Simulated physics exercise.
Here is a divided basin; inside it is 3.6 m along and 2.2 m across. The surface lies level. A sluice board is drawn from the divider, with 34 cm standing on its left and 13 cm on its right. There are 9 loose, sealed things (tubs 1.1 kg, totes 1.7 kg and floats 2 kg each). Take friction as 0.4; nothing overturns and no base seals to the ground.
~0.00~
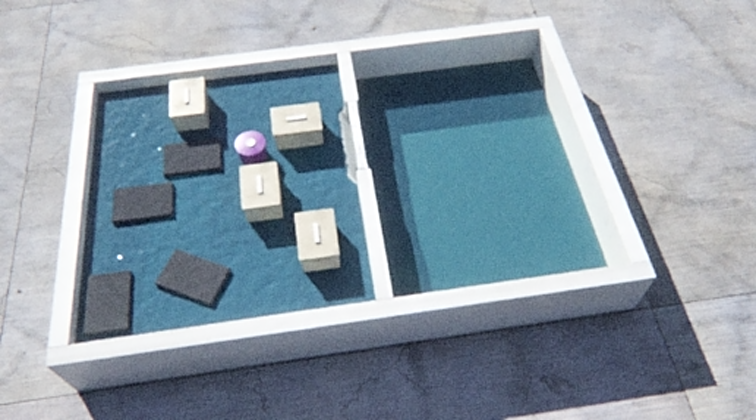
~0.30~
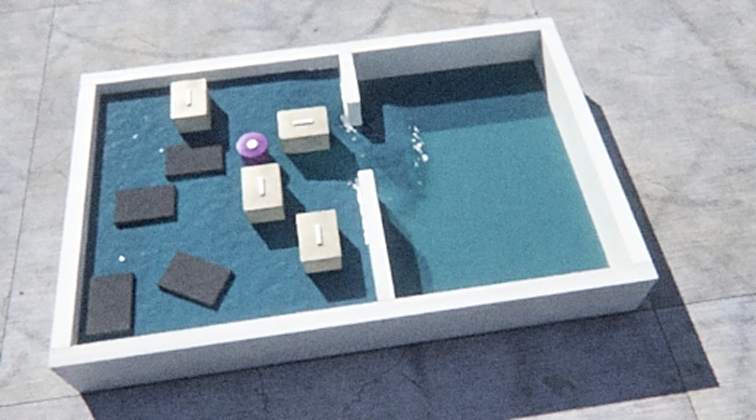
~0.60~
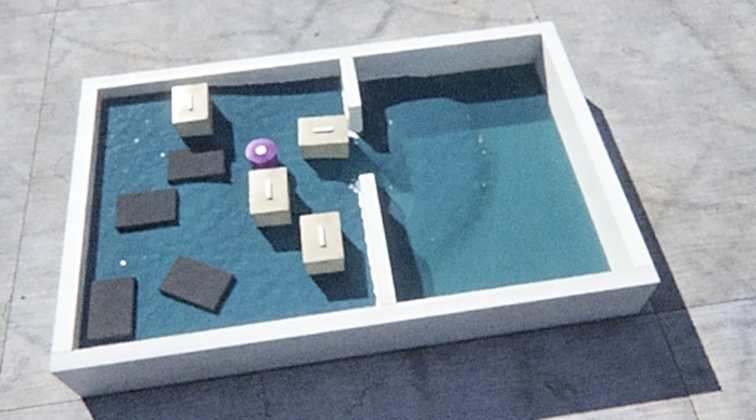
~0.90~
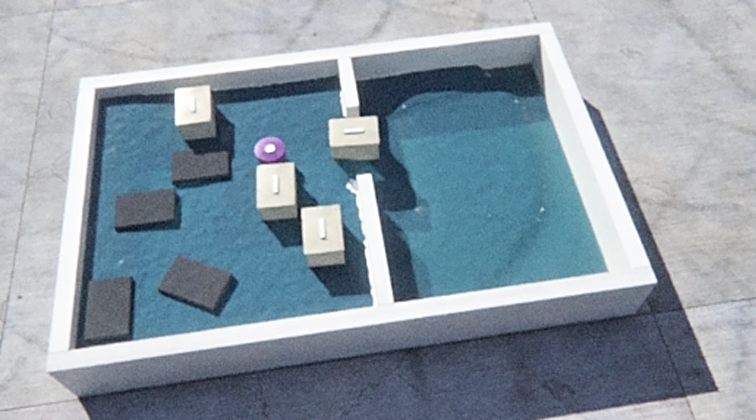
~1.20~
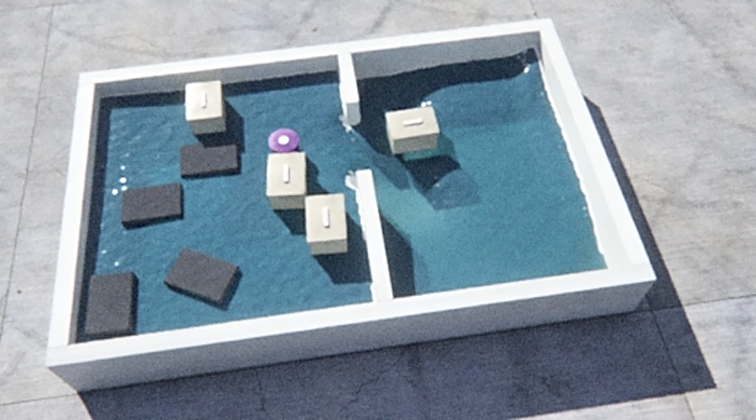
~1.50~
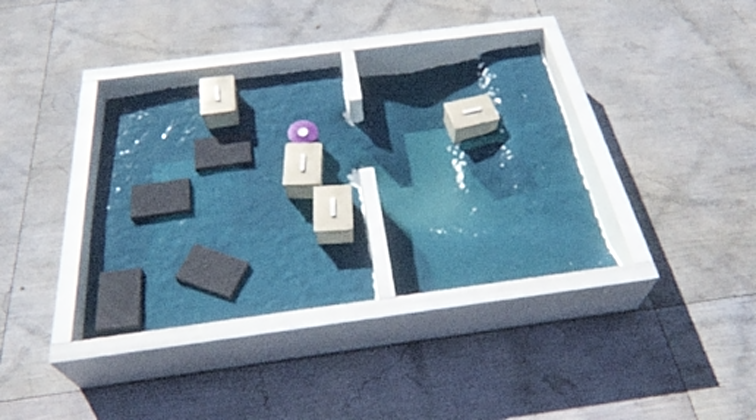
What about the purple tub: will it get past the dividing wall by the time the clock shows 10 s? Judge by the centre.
Purple tub passes.
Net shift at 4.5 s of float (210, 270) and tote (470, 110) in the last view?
In turn: 20 cm, 120 cm.
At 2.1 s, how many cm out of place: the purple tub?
About 80 cm.
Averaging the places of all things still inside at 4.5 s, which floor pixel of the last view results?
Around (315, 199).
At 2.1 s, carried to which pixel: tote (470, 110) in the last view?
Near (514, 93).
After 2.1 s the purple tub is near (353, 122), 0.7 m from its start, afloat; 1 of 9 are over the mark; 9 afloat.
After 4.5 s the purple tub is near (450, 106), 1.5 m from its start, afloat; 3 of 9 are over the mark; 9 afloat.
After 7.0 s the purple tub is near (466, 110), 1.6 m from its start, afloat; 3 of 9 are over the mark; 9 afloat.
After 10.0 s the purple tub is near (484, 76), 1.9 m from its start, afloat; 3 of 9 are over the mark; 9 afloat.
